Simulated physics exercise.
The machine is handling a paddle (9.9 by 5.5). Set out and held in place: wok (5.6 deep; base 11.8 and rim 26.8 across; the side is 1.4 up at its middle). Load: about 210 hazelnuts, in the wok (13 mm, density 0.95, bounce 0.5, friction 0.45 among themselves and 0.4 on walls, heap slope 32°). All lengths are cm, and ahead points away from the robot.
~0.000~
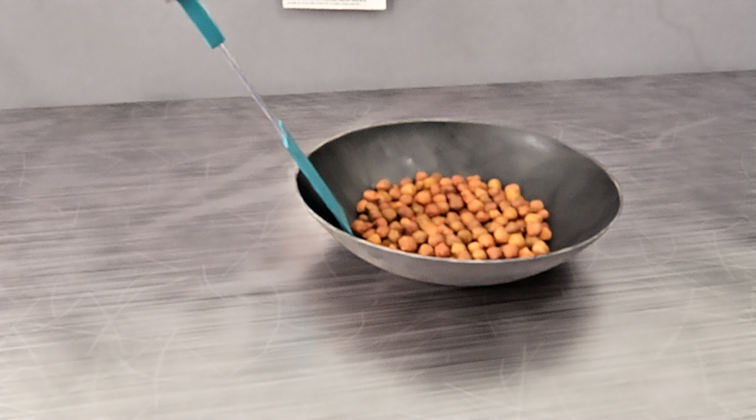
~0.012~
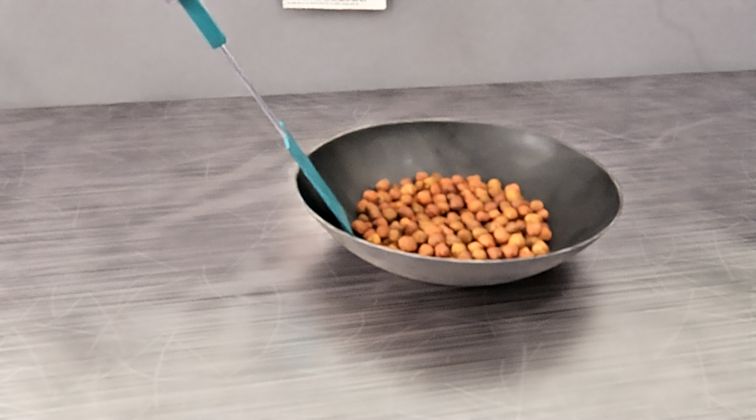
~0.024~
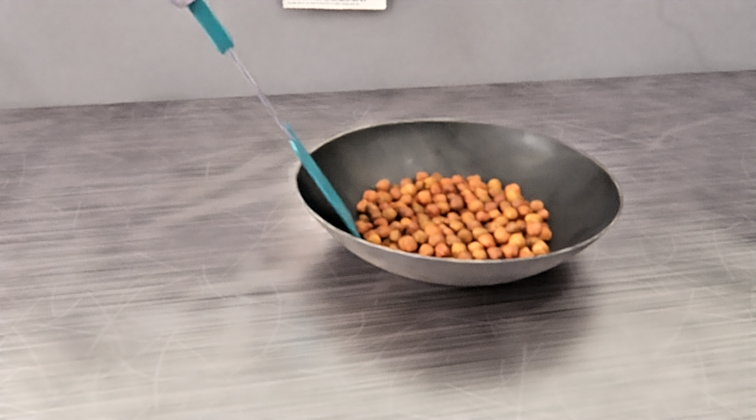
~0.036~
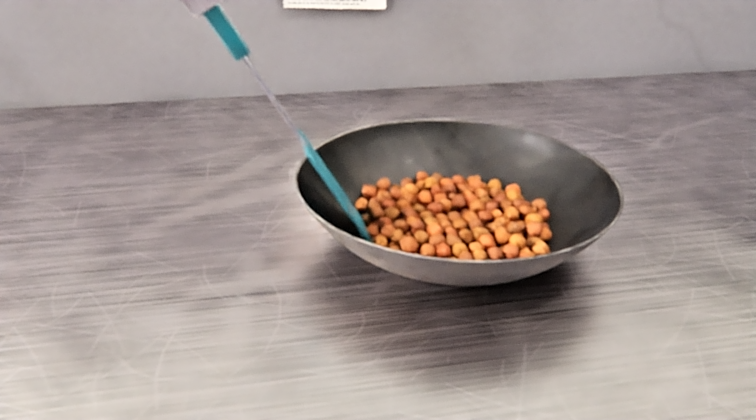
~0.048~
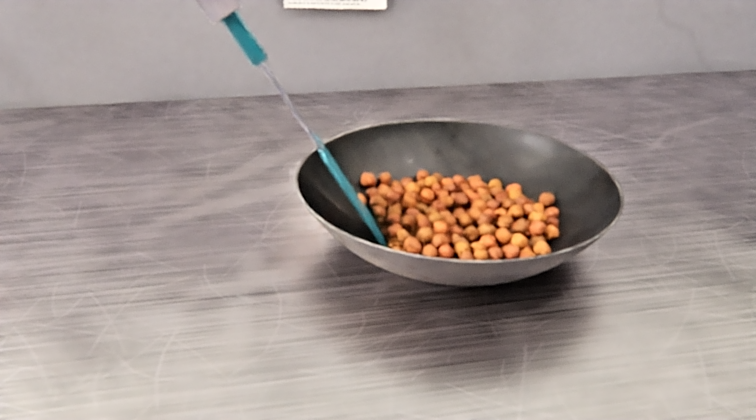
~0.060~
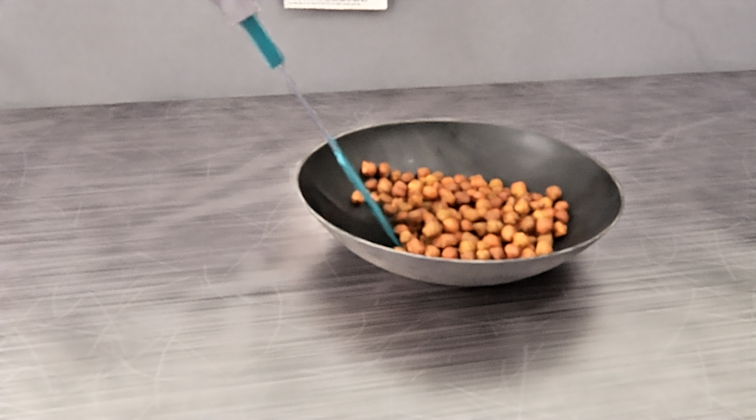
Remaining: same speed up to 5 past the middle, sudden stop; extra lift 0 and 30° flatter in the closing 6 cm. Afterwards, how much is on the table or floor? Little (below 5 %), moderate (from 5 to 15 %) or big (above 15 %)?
Share on the table or floor: Little (below 5 %).
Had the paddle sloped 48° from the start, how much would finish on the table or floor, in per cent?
In that case some 0 per cent.
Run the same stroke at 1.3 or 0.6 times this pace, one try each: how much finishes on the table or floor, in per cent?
About 5 and 0 per cent.
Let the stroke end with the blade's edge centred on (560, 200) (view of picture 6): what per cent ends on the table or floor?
About 20 per cent.
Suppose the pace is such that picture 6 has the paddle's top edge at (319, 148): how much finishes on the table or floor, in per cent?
About 0 per cent.
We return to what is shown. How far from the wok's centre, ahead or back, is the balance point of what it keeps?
Some 4.0 cm ahead.
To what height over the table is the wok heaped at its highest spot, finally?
Roughly 5.5 cm.
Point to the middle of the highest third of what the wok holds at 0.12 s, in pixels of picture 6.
Around (497, 207).
After 0.09 s, sloping 59°, highest piece 5 above the table; 209 in the wok.
After 0.12 s, sloping 47°, highest piece 6 above the table; 209 in the wok.
After 0.34 s, sloping 29°, highest piece 6 above the table; 207 in the wok, 1 on the table or floor, 1 on the blade or in flight.
After 1.39 s, sloping 29°, highest piece 5 above the table; 207 in the wok, 2 on the table or floor.
In the end, 207 in the wok, 2 on the table or floor. That is 1 % on the table or floor.
